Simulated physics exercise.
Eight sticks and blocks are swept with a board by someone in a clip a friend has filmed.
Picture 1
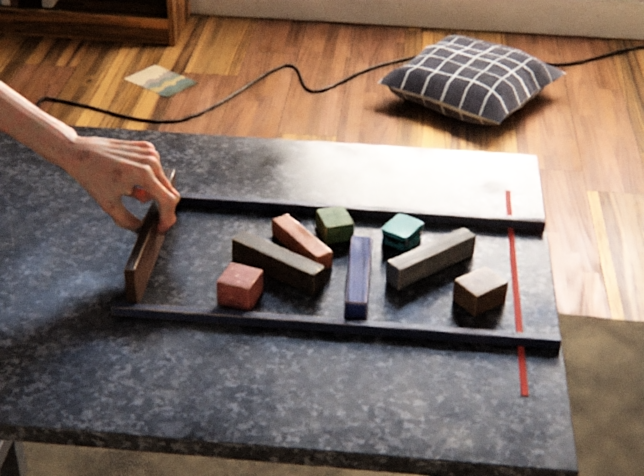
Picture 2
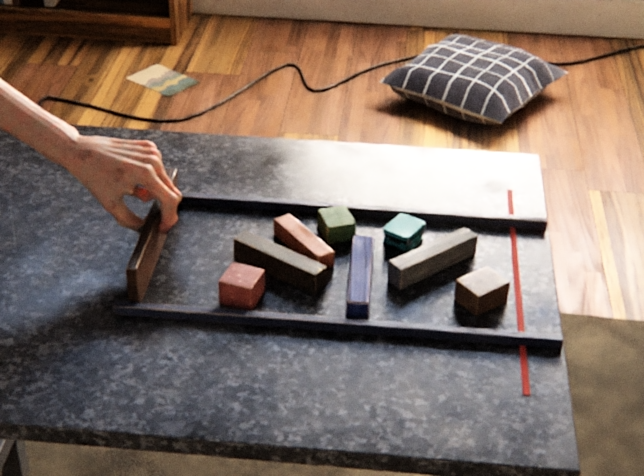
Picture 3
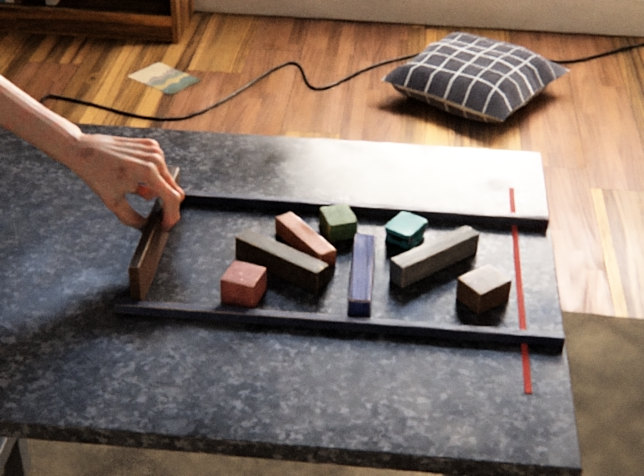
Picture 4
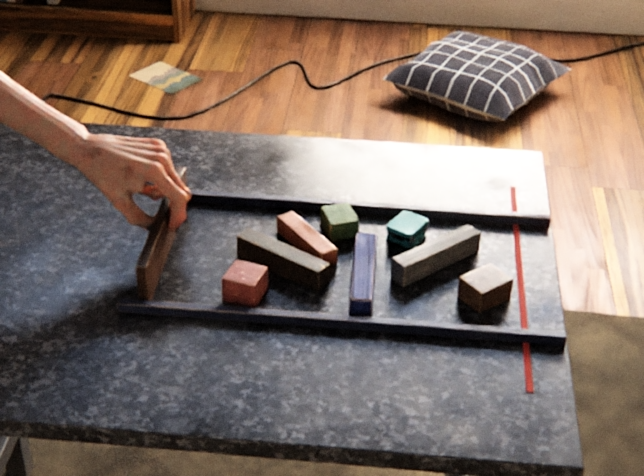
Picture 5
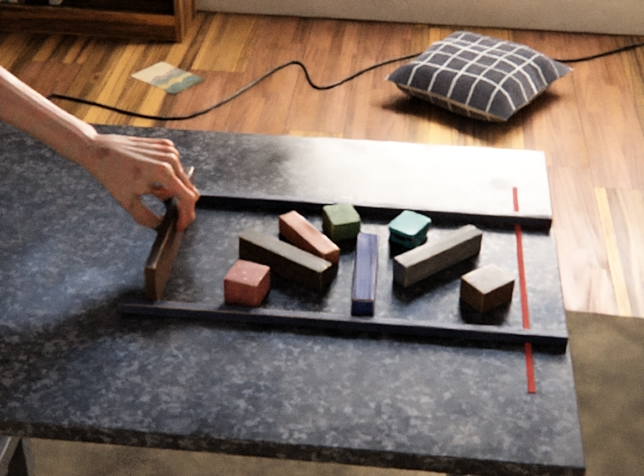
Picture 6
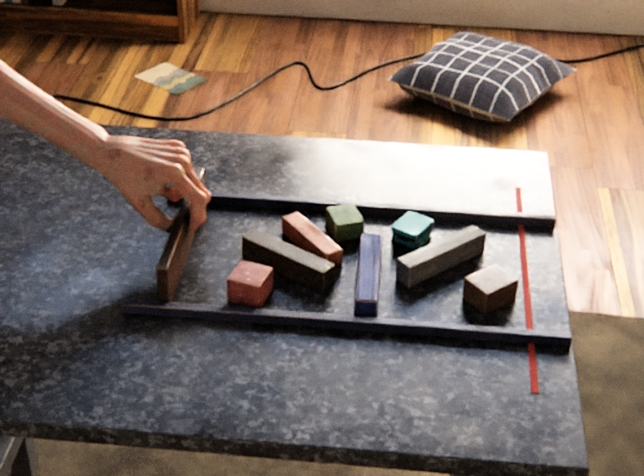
The footage shows a hand gripping a dark board at the left end of a railed track on a stone-patterned tabletop, sliding it slightly right toward eight coloured sticks and blocks, which stay in place near a red line.
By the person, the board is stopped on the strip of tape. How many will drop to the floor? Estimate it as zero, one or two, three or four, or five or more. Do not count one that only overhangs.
Estimate: Three or four fall off.
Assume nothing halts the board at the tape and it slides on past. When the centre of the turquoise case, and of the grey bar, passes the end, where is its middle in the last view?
When the turquoise case crosses, the middle is near (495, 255); when the grey bar crosses, near (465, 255).
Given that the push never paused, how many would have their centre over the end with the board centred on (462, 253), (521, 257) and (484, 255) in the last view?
1, 4 and 2.
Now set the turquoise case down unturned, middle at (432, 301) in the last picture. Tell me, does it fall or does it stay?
From that start it falls away.
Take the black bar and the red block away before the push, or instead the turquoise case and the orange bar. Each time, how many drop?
3, then 3.
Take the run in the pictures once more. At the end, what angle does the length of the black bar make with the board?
It works out to near 30°.
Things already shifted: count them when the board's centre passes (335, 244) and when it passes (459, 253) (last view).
That gives 6 for the first and 8 for the second.
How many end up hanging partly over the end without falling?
The total would be 3.
Soon after, none off yet; brown block at rest near (490, 289); grey bar at rest near (442, 256); turquoise case at rest near (412, 232).
After that, none off yet; brown block moving near (498, 292); grey bar displaced a little near (490, 253); turquoise case displaced about its own width near (449, 234).
And then, none off yet; brown block tilting a little near (584, 300); grey bar displaced about its own width near (563, 255); turquoise case displaced well along near (537, 241).
In the end, the number that fall off is three or four; gone, blue stick, turquoise case, grey bar and brown block.
